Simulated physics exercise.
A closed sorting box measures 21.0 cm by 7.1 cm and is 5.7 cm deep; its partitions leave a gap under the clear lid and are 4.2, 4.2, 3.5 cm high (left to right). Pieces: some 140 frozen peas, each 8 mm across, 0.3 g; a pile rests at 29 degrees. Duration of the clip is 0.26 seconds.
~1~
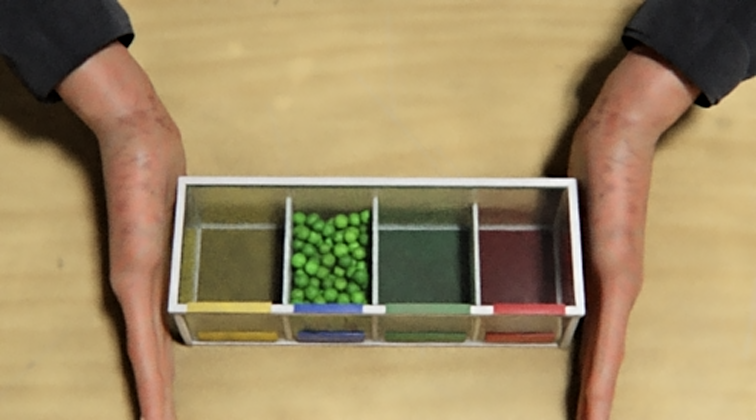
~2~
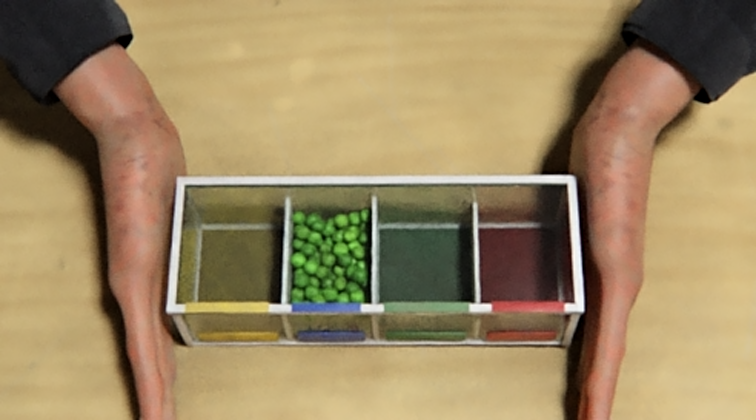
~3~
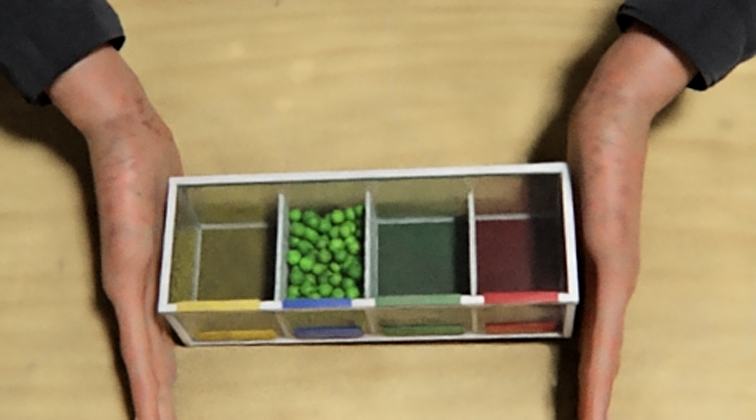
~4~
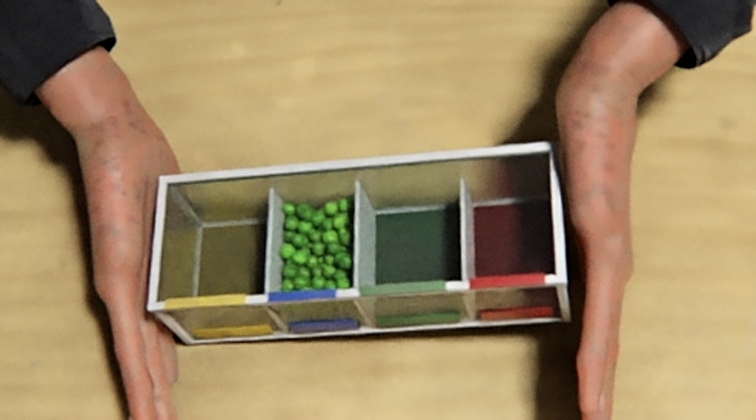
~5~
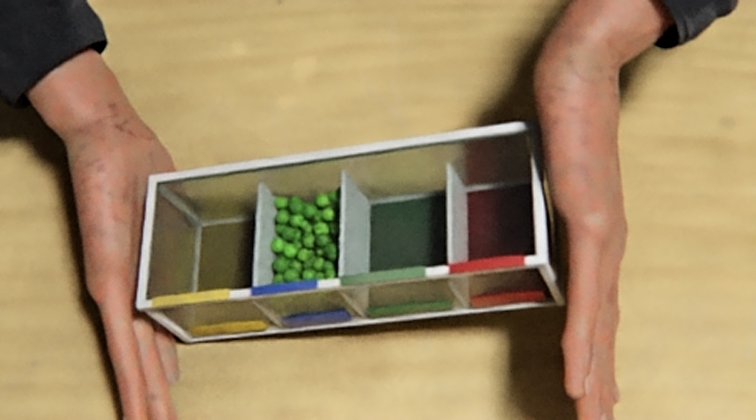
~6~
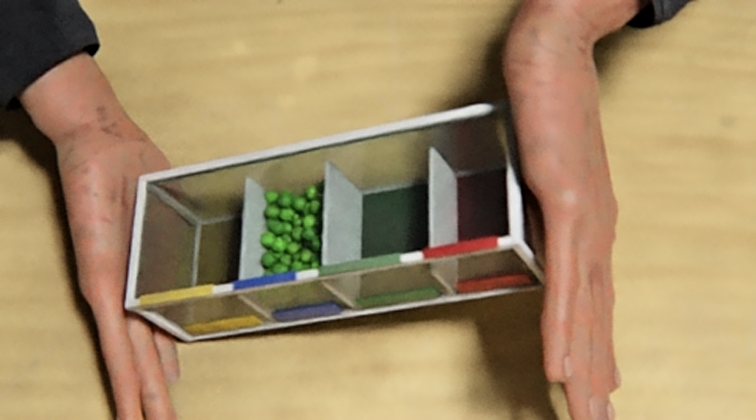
On a pale wooden tabletop, two hands tilting a clear four-section box, its right side rising, green balls staying in the blue-marked section.
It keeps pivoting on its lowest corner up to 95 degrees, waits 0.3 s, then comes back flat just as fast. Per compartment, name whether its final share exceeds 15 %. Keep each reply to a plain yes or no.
Here goes: Red compartment no; blue compartment yes; green compartment no; yellow compartment yes.
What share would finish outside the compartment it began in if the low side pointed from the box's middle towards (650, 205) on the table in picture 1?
My guess is roughly 25 percent.
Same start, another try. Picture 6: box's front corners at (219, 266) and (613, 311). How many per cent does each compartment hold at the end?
Red 25 %; blue 75 %; green 5 %; yellow 0 %.
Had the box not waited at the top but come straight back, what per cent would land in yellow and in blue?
Yellow 30, blue 70.
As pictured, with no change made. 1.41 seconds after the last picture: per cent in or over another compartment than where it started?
Close to 25 per cent, I reckon.
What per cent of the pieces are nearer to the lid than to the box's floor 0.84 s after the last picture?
Close to 50 in a hundred.
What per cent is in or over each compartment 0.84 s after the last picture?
The split is red at 0, blue at 75, green at 0 and yellow at 25 per cent.
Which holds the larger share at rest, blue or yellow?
The blue compartment ends up with more.
Then, 0.84 s after the last picture, tilt 95 degrees; blue 75 %, yellow 25 %.
Then, 1.41 s after the last picture, tilt 48 degrees; blue 75 %, yellow 25 %.
Then, 2.03 s after the last picture, tilt 0 degrees; blue 75 %, yellow 25 %.
In the end, red 0 %, blue 75 %, green 0 %, yellow 25 %.
